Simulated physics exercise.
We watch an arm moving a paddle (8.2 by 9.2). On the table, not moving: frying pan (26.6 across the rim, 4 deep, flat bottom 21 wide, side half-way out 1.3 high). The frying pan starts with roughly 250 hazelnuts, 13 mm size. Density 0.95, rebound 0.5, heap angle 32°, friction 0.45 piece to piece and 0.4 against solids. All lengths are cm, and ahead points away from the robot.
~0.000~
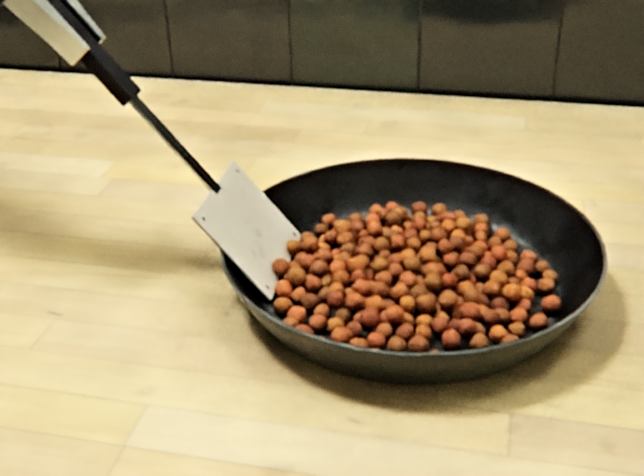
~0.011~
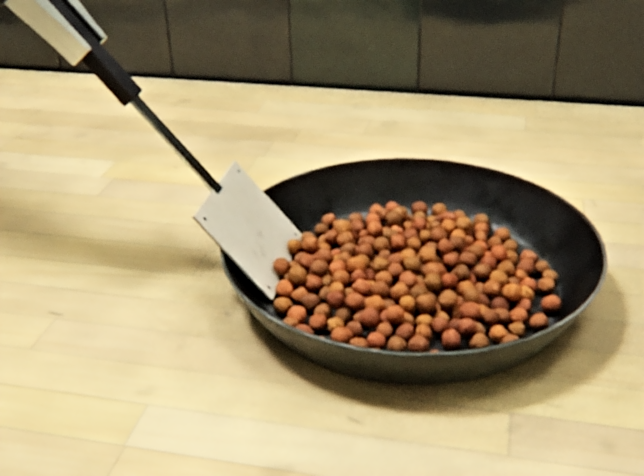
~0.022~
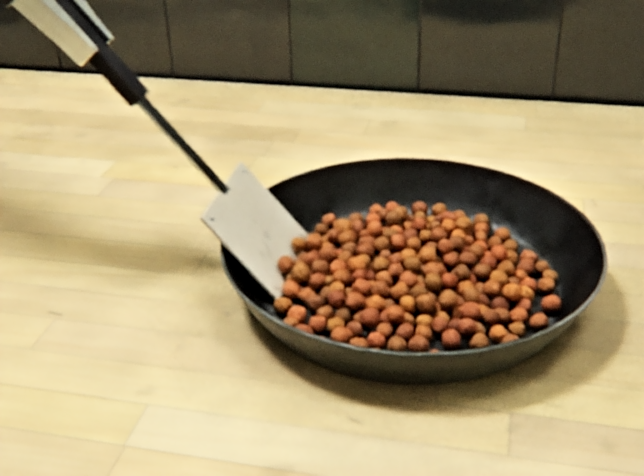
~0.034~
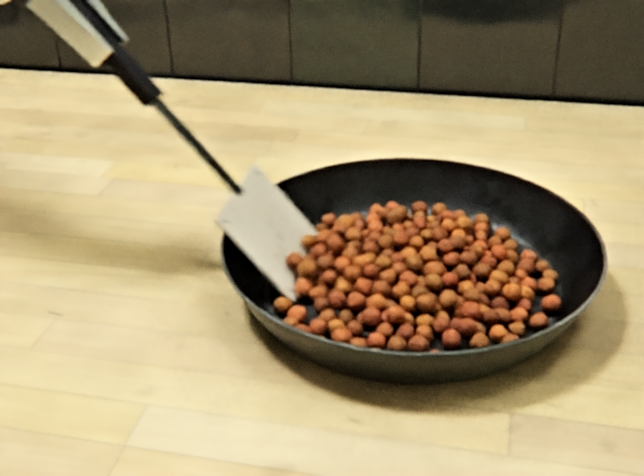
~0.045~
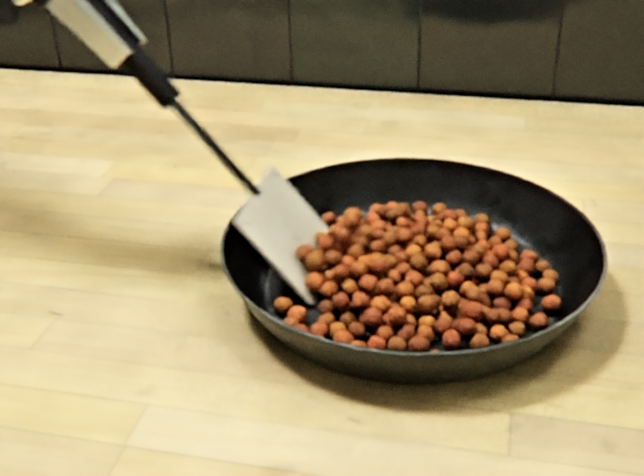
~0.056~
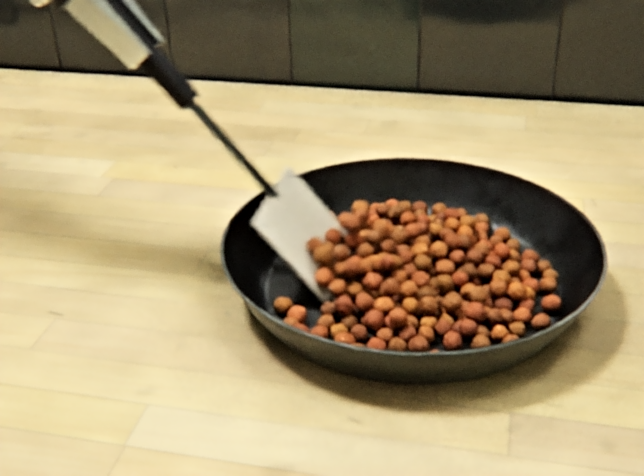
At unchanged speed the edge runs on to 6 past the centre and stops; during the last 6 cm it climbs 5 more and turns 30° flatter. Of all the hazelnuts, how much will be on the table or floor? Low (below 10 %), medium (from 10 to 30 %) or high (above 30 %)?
A medium share, from 10 to 30 %, ends on the table or floor.
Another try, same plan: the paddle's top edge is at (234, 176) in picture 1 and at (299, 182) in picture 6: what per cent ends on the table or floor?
About 20 per cent.
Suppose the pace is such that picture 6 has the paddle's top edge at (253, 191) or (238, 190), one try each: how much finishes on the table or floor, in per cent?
Some 10 and 0 per cent.
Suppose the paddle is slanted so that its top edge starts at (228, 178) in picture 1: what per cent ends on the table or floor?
Some 15 per cent.
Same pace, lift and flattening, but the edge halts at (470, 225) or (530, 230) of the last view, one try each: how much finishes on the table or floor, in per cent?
About 15 and 25 per cent.
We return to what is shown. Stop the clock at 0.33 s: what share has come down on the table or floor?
Roughly 15 per cent.
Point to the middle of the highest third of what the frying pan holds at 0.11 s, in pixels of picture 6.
Around (436, 245).
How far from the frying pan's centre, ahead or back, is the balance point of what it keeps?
About 4.0 cm ahead.
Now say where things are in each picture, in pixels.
The first frame shows paddle top edge at (214, 187), sloping 50°; upper third of the load around (404, 262), from x 280 to 550, top at y 210; 252 in the frying pan.
The second frame shows paddle top edge at (215, 187), sloping 50°; upper third of the load around (404, 261), from x 280 to 550, top at y 210.
The third frame shows paddle top edge at (222, 188), sloping 50°; upper third of the load around (400, 261), from x 285 to 550, top at y 210.
The fourth frame shows paddle top edge at (236, 190), sloping 50°; upper third of the load around (401, 260), from x 285 to 550, top at y 210.
The fifth frame shows paddle top edge at (253, 191), sloping 50°; upper third of the load around (395, 258), from x 285 to 550, top at y 210.
The sixth frame shows paddle top edge at (271, 193), sloping 50°; upper third of the load around (397, 252), from x 285 to 550, top at y 205; 252 in the frying pan.
After 0.08 s, sloping 50°, highest piece 7 above the table; 252 in the frying pan.
After 0.11 s, sloping 40°, highest piece 8 above the table; 252 in the frying pan.
After 0.33 s, sloping 20°, highest piece 7 above the table; 202 in the frying pan, 41 on the table or floor, 9 on the blade or in flight.
After 1.38 s, sloping 20°, highest piece 3 above the table; 202 in the frying pan, 50 on the table or floor.
At rest, 202 in the frying pan, 50 on the table or floor. That is 20 % on the table or floor.
